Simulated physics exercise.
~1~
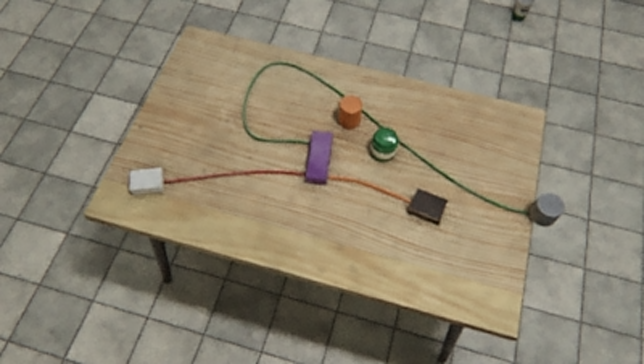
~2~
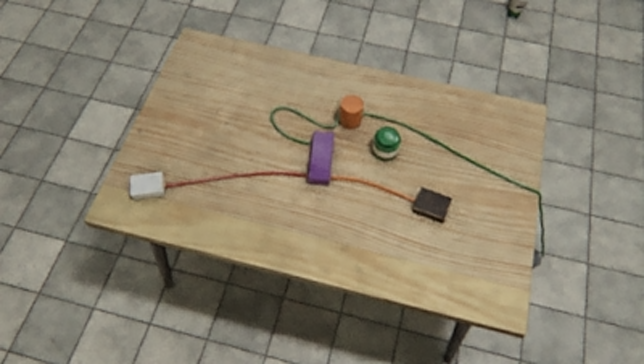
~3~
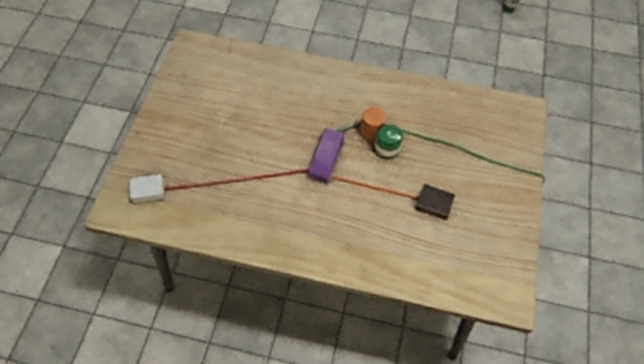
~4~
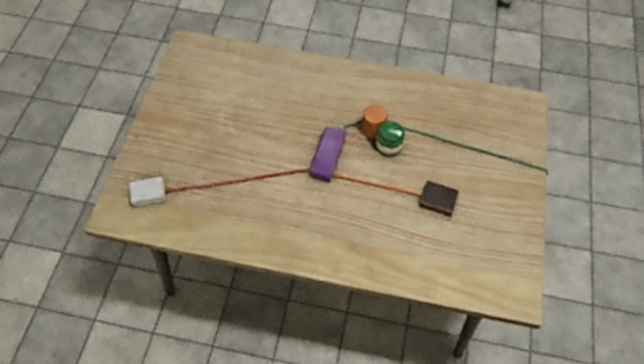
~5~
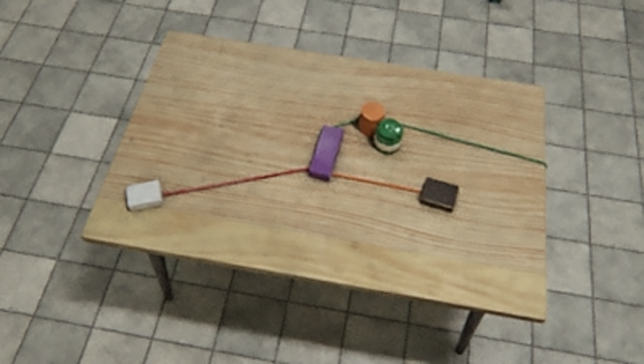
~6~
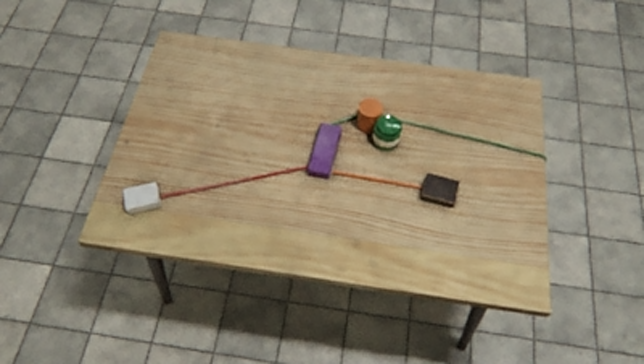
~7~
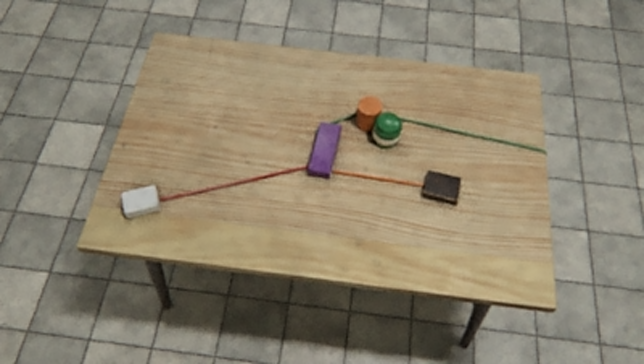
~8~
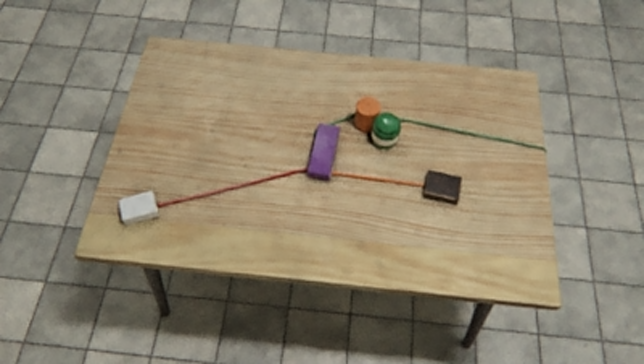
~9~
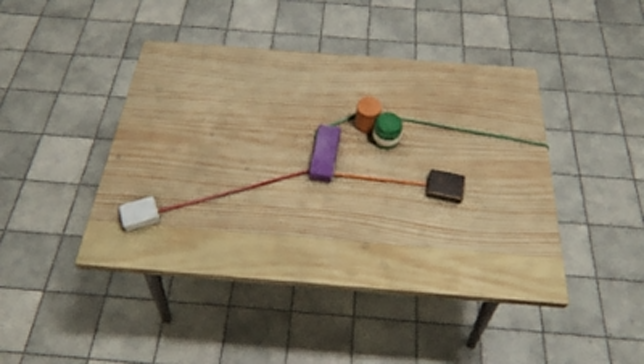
A grey cylindrical speaker drops off the right edge of a wooden table, seen from above on a grey tiled floor, pulling a green cable after it. The cable starts in a wide loop from a purple strip at the centre, near an orange tub and a green jar, while red and orange cables reach a white phone at left and a black drive at right. The loop shrinks and tightens, dragging the orange tub slightly right against the jar, and the strip tilts a little. The speaker disappears below the edge. Finally, the green cable stays taut over the side, still joined to the strip, as the view drifts slightly.
